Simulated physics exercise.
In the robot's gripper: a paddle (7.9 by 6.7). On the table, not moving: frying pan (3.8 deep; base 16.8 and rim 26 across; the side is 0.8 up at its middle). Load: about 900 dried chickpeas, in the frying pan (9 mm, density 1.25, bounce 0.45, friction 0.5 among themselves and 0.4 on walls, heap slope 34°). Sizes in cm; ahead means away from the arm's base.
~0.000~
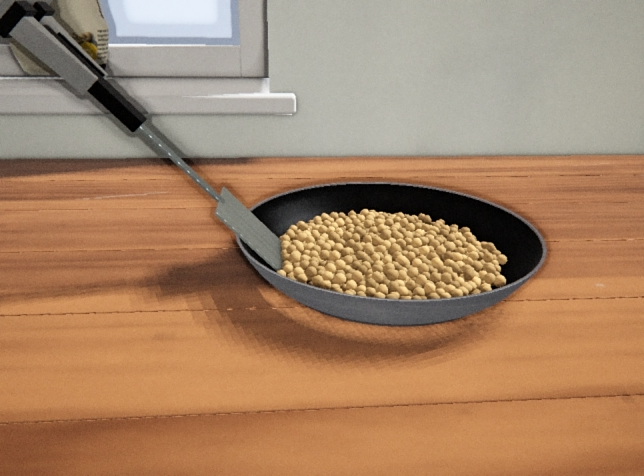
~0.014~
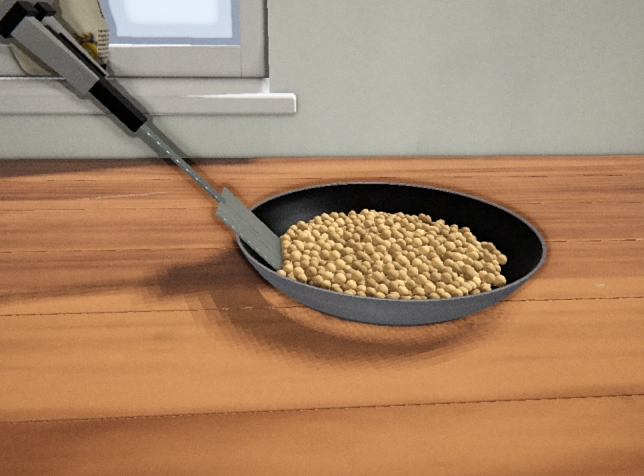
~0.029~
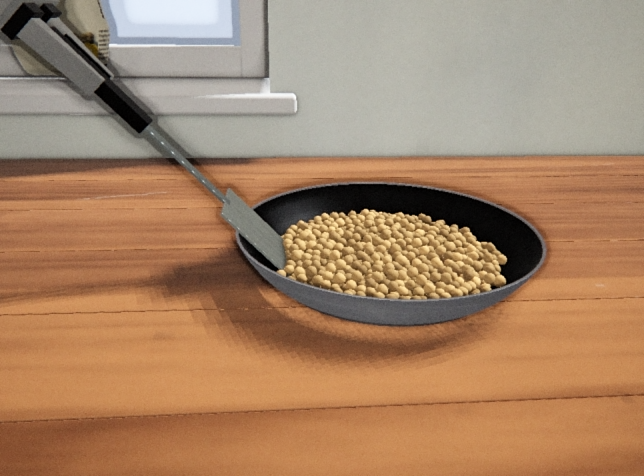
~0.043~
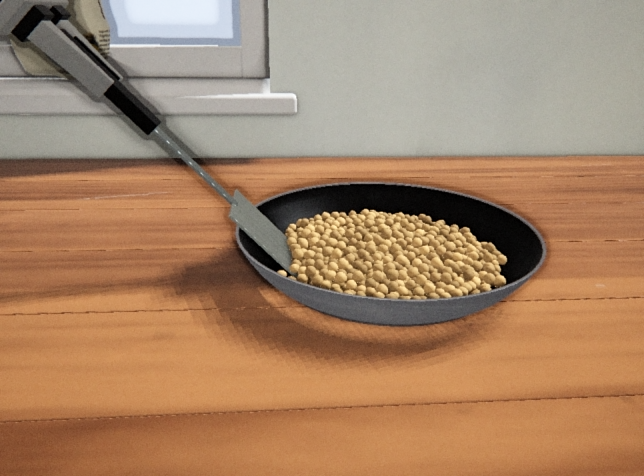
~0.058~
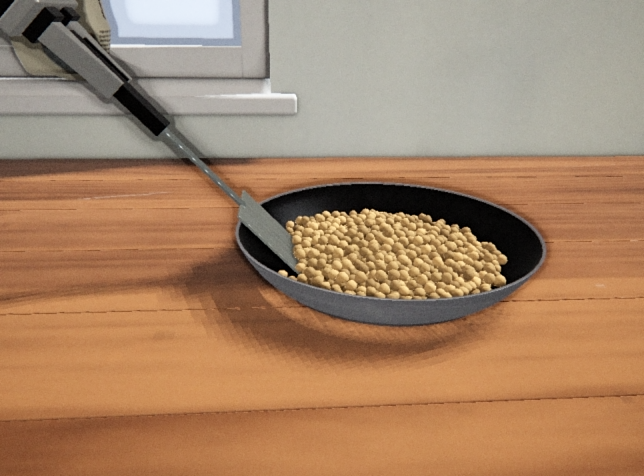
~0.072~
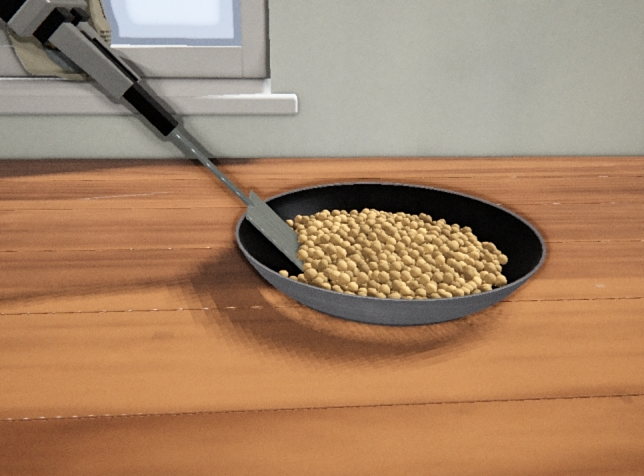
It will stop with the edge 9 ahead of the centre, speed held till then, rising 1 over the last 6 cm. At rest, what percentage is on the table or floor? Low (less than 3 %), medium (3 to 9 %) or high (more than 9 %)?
Share on the table or floor: Medium (3 to 9 %).
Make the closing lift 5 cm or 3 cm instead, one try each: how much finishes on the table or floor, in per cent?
Some 5 and 5 per cent.
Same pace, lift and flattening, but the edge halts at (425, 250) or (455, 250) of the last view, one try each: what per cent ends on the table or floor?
About 0 and 0 per cent.
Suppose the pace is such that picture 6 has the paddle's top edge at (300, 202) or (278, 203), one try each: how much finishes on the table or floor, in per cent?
About 20 and 20 per cent.
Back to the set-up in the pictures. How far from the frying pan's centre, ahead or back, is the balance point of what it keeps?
Some 3.5 cm ahead.
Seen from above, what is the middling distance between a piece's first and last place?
About 3 cm.
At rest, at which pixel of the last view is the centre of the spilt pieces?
Around (557, 265).
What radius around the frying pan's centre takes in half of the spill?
Some 16 cm.
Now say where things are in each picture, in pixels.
Paddle top edge at (219, 200), sloping 47°; upper third of the load around (386, 248), from x 280 to 500, top at y 215; 900 in the frying pan, in the first picture.
Paddle top edge at (220, 200), sloping 47°; upper third of the load around (386, 248), from x 280 to 500, top at y 215, in the second picture.
Paddle top edge at (225, 201), sloping 47°; upper third of the load around (386, 248), from x 280 to 500, top at y 215, in the third picture.
Paddle top edge at (233, 202), sloping 47°; upper third of the load around (381, 248), from x 280 to 500, top at y 215, in the fourth picture.
Paddle top edge at (241, 203), sloping 47°; upper third of the load around (381, 247), from x 280 to 500, top at y 215, in the fifth picture.
Paddle top edge at (249, 203), sloping 47°; upper third of the load around (383, 246), from x 285 to 500, top at y 215; 900 in the frying pan, in the sixth picture.
By 0.20 s, sloping 47°, highest piece 4 above the table; 900 in the frying pan.
By 0.32 s, sloping 47°, highest piece 5 above the table; 900 in the frying pan.
By 0.59 s, sloping 47°, highest piece 5 above the table; 858 in the frying pan, 38 on the table or floor, 4 on the blade or in flight.
By 1.64 s, sloping 47°, highest piece 5 above the table; 854 in the frying pan, 46 on the table or floor.
Final count, 854 in the frying pan, 46 on the table or floor. That is 5 % on the table or floor.
